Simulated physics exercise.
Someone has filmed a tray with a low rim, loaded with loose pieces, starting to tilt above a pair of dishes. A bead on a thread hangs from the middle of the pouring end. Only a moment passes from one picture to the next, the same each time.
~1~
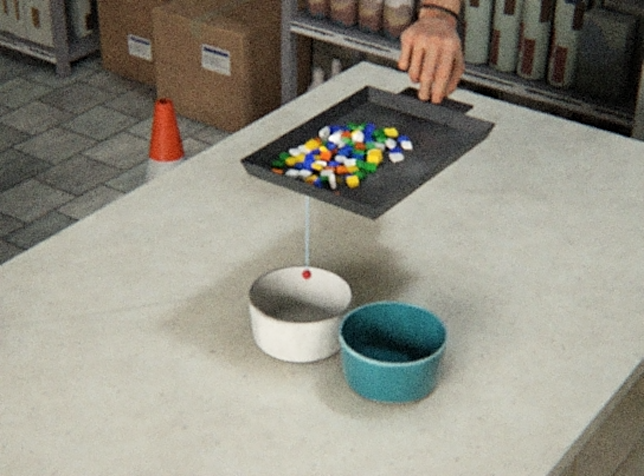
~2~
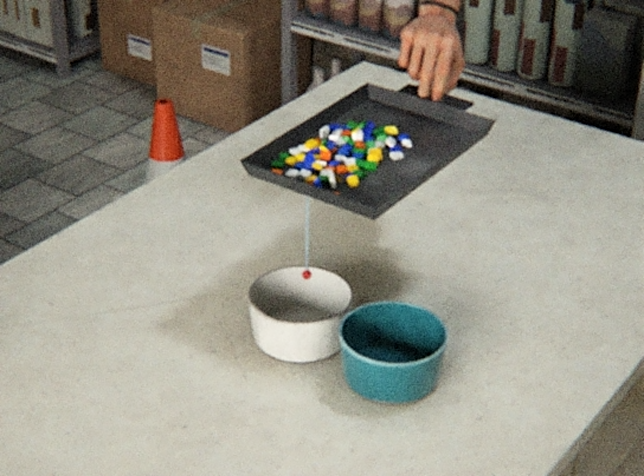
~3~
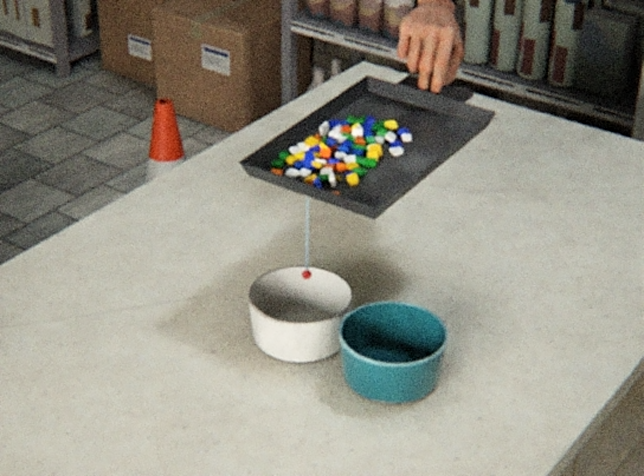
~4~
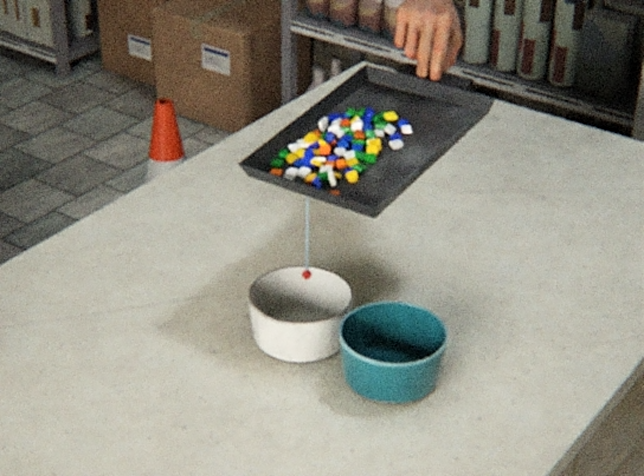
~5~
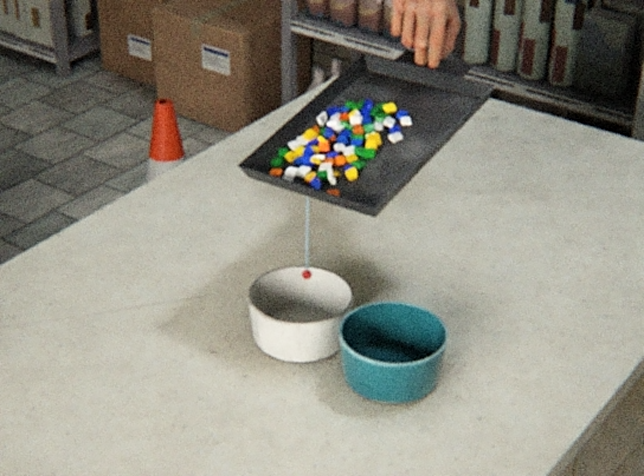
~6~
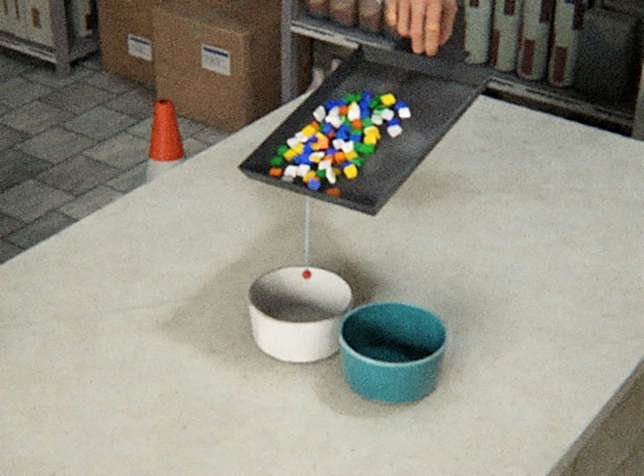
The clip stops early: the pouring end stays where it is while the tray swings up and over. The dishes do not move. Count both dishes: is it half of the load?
Together they catch under half.
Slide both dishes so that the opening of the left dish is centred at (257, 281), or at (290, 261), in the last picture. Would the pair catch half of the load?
The first try: Over half. The second: Below a half.
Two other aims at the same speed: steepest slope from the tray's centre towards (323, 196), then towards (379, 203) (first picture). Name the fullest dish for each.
One: The left dish. Two: The right one.
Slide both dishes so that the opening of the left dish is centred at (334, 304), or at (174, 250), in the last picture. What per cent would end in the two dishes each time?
Roughly 0 per cent, and 90 per cent.
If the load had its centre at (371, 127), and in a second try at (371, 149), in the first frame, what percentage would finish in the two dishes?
In turn 40 and 50 in a hundred.
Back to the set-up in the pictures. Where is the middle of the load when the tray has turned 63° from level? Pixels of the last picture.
Around (278, 170).
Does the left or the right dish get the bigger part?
Fuller: The left one.
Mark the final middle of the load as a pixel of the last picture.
Roughly at (241, 325).
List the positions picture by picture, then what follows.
Corners of the pouring end at (248, 159) and (375, 204), level; middle of the load at (343, 154), mosaic tiles; left dish at (270, 335); right dish at (363, 375); bead on its thread at (307, 274), in the first frame.
Corners of the pouring end at (248, 160) and (375, 204), level; middle of the load at (343, 153), in the second frame.
Corners of the pouring end at (248, 161) and (375, 204), tipped barely, lowest at the left corner; middle of the load at (343, 150), in the third frame.
Corners of the pouring end at (247, 162) and (374, 203), tipped a little, lowest at the left corner; middle of the load at (343, 145), in the fourth frame.
Corners of the pouring end at (246, 163) and (373, 203), tipped a little, lowest at the left corner; middle of the load at (342, 140), in the fifth frame.
Corners of the pouring end at (245, 165) and (372, 203), tipped clearly, lowest at the left corner; middle of the load at (341, 136); left dish at (270, 335); right dish at (363, 375), in the sixth frame.
Soon, tray tipped steeply; nearly all on the tray; a stray few in the air.
A while on, tray tipped past a quarter turn; about a third on the tray; a stray few in the left dish; about a quarter outside both; about a third in the air.
Towards the end, tray tipped past a quarter turn; about a third in the left dish; about two thirds outside both.
Finally, tray tipped past a quarter turn; none in the right dish; about a third in the left dish; about two thirds outside both.
